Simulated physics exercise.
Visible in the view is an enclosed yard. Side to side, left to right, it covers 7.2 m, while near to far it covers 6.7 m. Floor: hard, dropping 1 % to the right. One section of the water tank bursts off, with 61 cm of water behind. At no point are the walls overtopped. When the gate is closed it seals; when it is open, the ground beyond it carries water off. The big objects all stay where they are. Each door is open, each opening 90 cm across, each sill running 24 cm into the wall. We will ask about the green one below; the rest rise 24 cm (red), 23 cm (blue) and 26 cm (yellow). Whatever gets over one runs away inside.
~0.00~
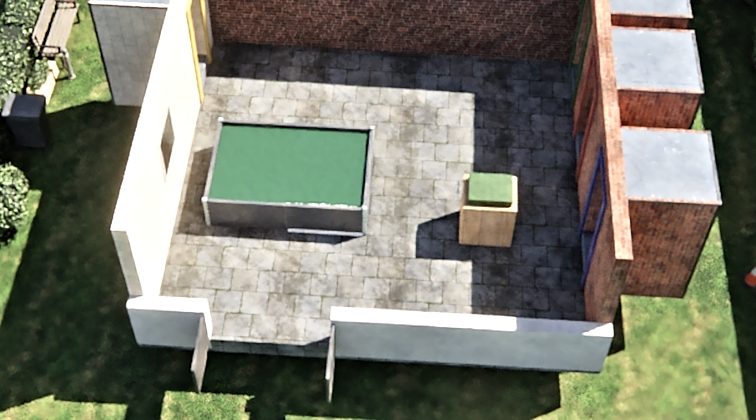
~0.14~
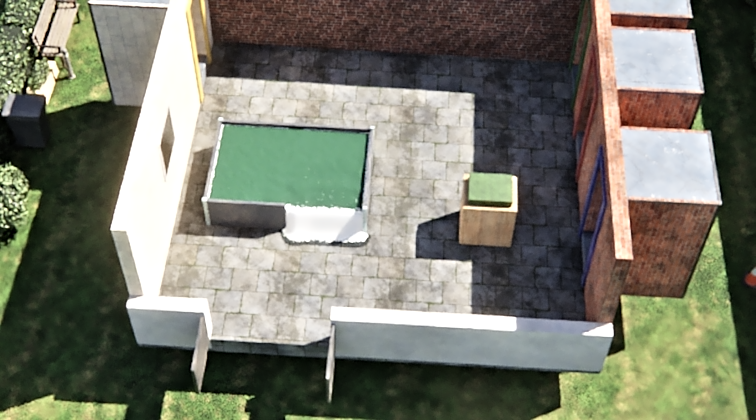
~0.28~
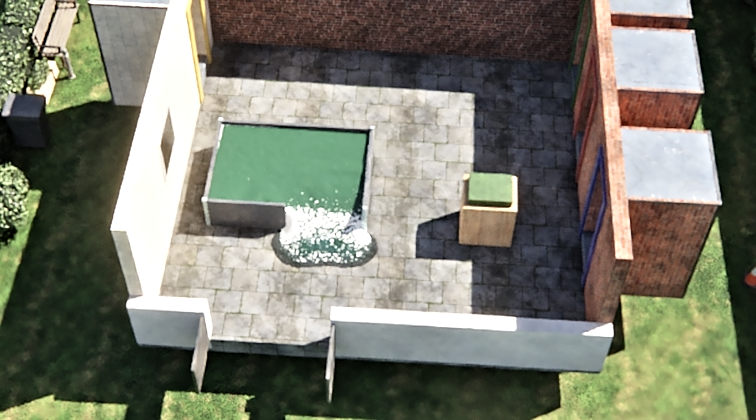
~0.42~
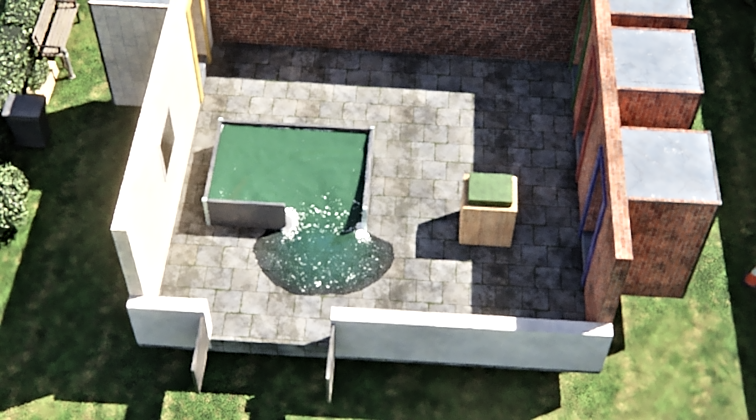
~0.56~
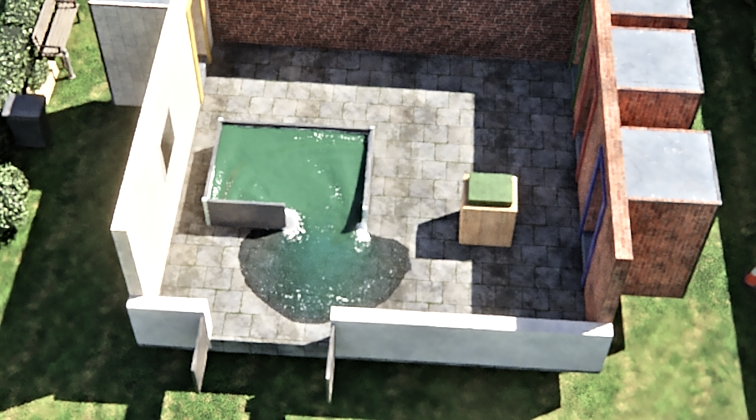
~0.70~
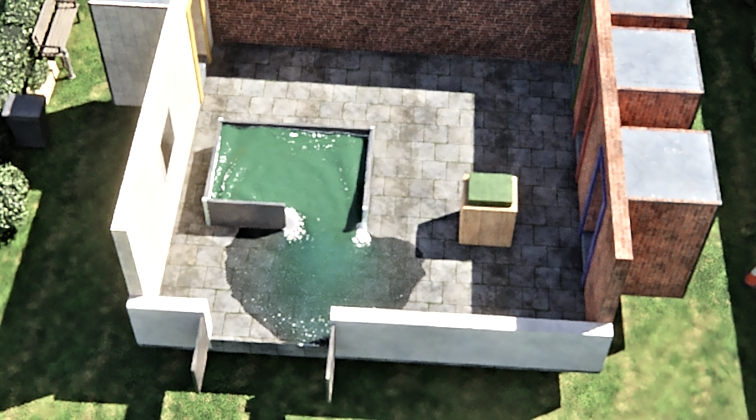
Green water bursts from the near side of a rectangular tank in a walled, paved yard, splashing white, then fans out across the paving toward the low front wall as the level in the tank drops slightly.
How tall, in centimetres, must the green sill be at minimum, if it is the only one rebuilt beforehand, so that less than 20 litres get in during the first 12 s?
It needs to be at least 8 cm tall.
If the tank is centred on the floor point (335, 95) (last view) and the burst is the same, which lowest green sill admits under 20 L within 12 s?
About 8.5 cm.
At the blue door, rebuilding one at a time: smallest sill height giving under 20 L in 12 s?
The blue one would have to be about 9.5 cm high.
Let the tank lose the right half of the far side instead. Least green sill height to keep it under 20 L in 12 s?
Minimum height: Approx. 25 cm.
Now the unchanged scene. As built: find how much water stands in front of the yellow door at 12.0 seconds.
Some 0.0 centimetres.
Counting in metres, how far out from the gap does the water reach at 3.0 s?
About 4.8 m.
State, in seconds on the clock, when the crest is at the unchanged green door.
Near 9.0 seconds.
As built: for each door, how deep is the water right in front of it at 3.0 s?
In cm - red: 0, blue: 9, green: 0, yellow: 0.
After 1.4 s water covers 15 % of the floor, deepest (36 cm) near (347, 238); it has not reached the green door.
After 3.0 s water covers 25 % of the floor, deepest (33 cm) near (578, 350); it has not reached the green door.
After 12.0 s water covers 75 % of the floor, deepest (10 cm) near (563, 70); 9 cm at the green door, 0 litres in over its 19 cm sill.
At the green door as built, the water arrived by 4.8 s and peaked near 12 cm at 9.2 s.
Run again over the same 12 s with other heights there, 37 litres in over 6.5 cm, 7 litres over 10 cm. The limit of 20 litres is kept from about 8 cm up.
